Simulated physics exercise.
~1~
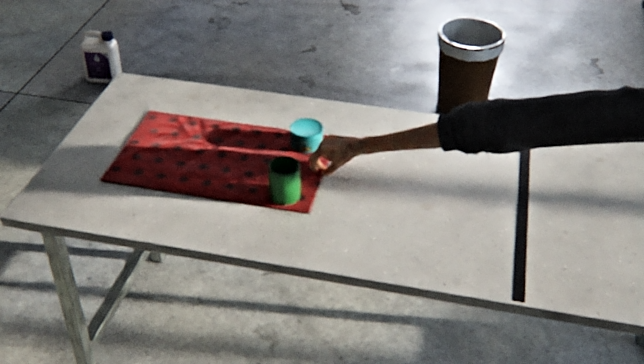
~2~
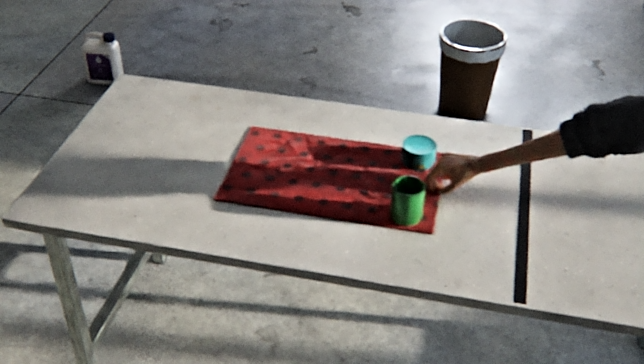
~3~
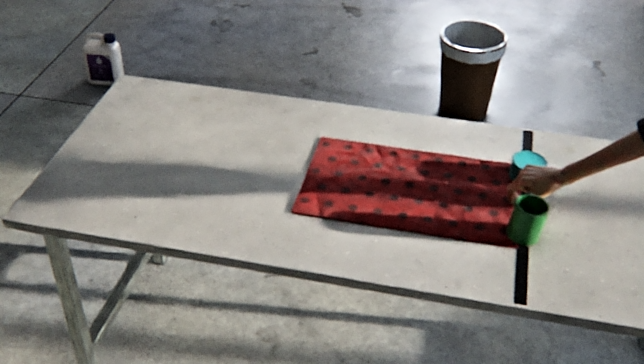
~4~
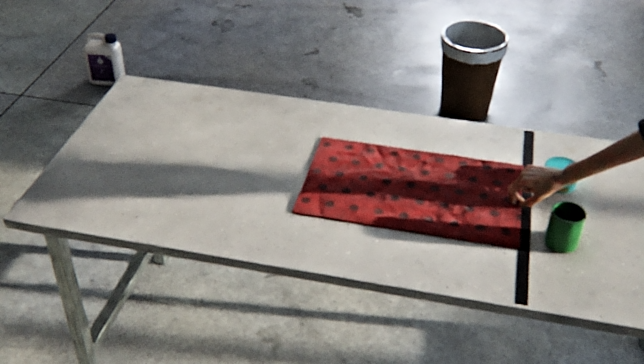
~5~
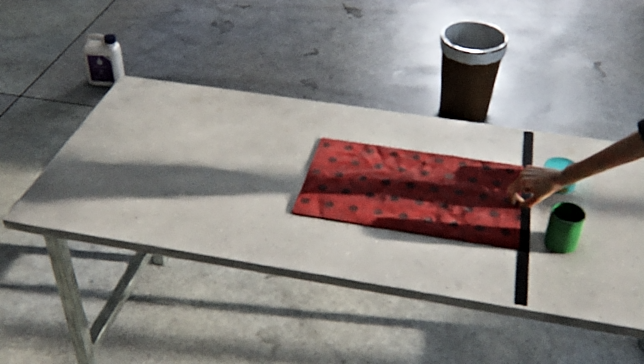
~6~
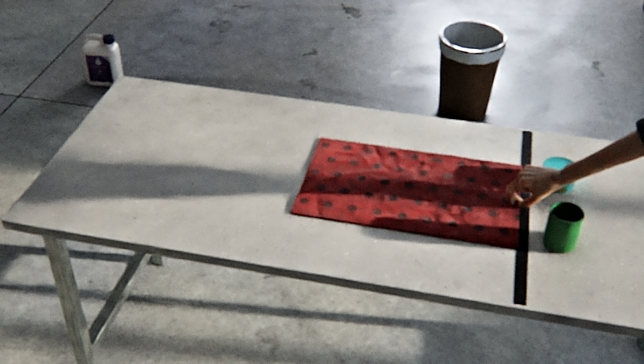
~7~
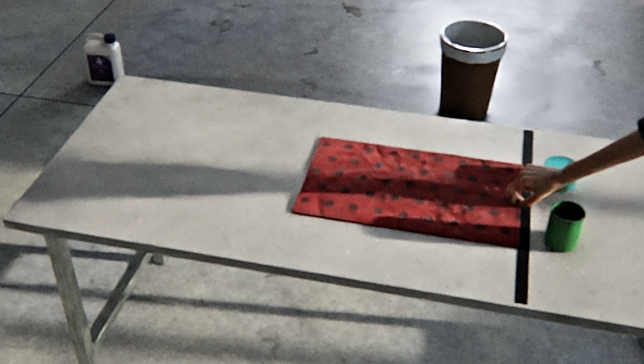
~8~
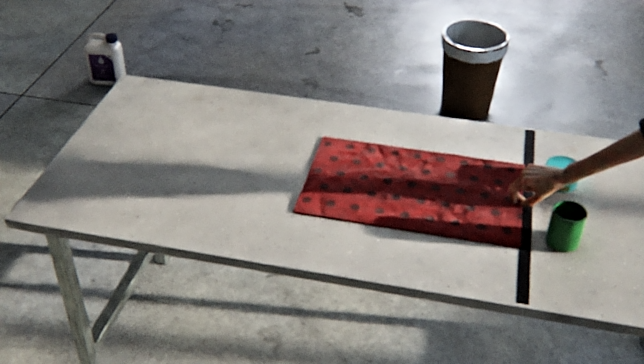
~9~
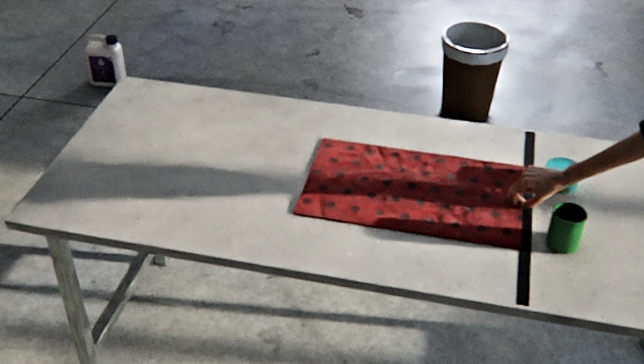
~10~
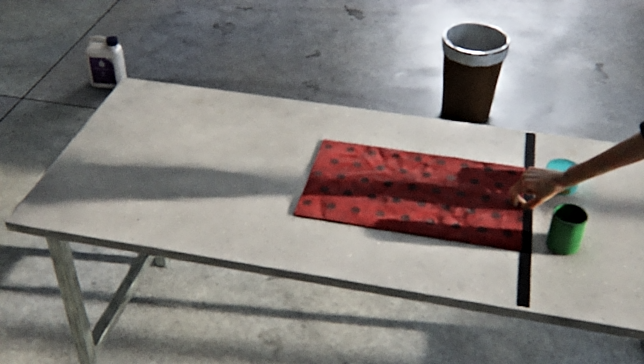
A hand dragged a red spotted cloth carrying a turquoise tub and a green mug rightward across a pale table, then stopped it at a black strip of tape, and both containers slid off the front edge and came to rest upright just beyond it.
